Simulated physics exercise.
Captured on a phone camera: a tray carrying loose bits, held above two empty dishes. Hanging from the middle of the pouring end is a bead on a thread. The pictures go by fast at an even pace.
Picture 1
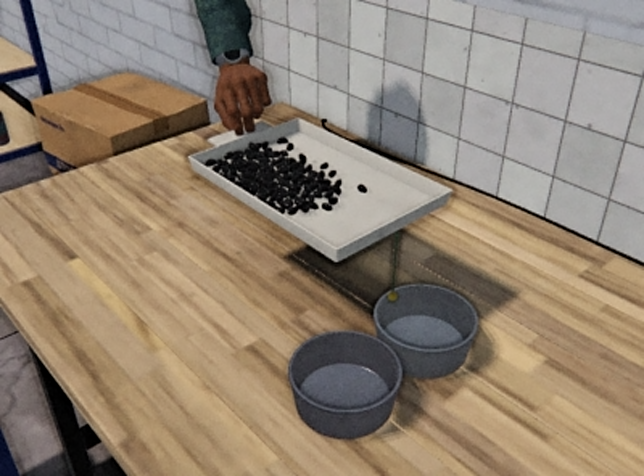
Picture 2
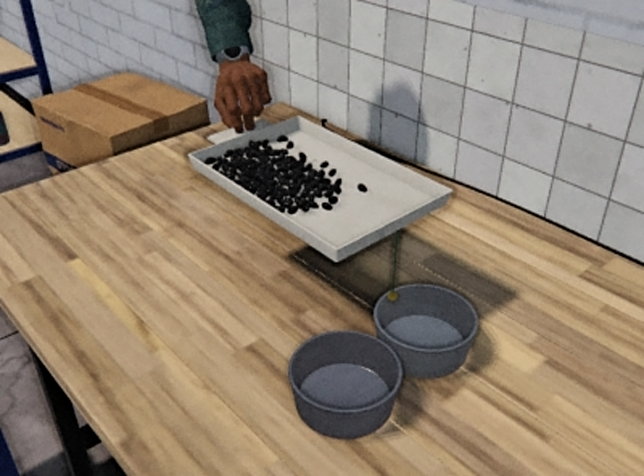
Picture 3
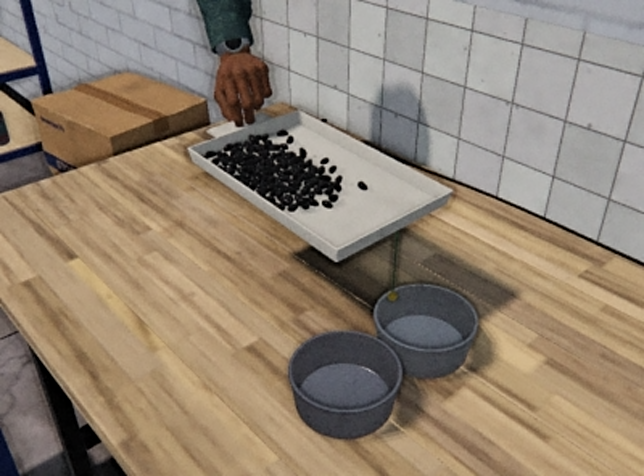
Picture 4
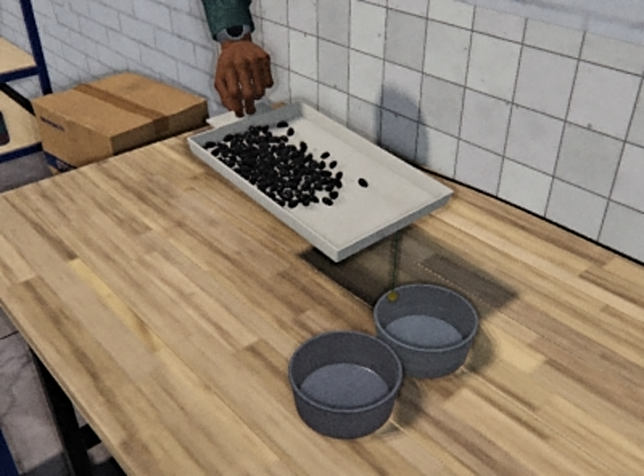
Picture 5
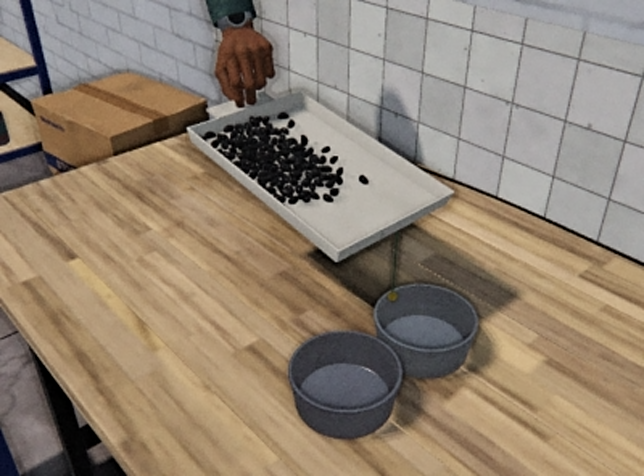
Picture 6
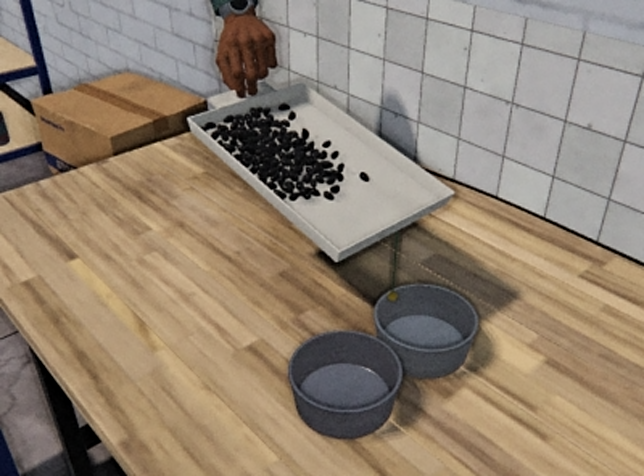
A hand held the far end of a pale tray of black beans above two empty grey dishes on a wooden table, then slowly raised that end slightly while the beans barely shifted.
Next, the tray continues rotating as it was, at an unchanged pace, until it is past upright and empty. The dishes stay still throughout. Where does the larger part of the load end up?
The larger part ends up in the right dish.
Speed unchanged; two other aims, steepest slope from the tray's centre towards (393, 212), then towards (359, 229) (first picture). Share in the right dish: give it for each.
That comes to 60 per cent the first time and 30 per cent the second.
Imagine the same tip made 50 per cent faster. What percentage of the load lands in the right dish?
It would be around 50 percent.
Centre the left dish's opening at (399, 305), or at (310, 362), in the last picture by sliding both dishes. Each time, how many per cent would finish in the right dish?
Roughly 0 % and 30 %.
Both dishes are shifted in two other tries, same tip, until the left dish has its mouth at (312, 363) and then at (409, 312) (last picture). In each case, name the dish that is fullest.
In order of the tries: The dish on the right side, then the dish on the left side.
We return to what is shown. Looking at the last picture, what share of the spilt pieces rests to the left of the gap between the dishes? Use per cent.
Close to 10 per cent of the spill, I think.
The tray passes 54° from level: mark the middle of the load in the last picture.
The centre of the load shows up near (379, 197) in the last view.
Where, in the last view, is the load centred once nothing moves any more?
About (430, 352).
Soon, tray tipped steeply; nearly all on the tray; a stray few in the left dish; a stray few in the right dish; a stray few outside both; a stray few in the air.
A while on, tray tipped right over; most on the tray; a stray few in the left dish; a stray few in the right dish; a stray few outside both; a stray few in the air.
Towards the end, tray tipped past a quarter turn; a small part in the left dish; about half in the right dish; about a quarter outside both.
Finally, tray tipped past a quarter turn; a small part in the left dish; about half in the right dish; about a quarter outside both.
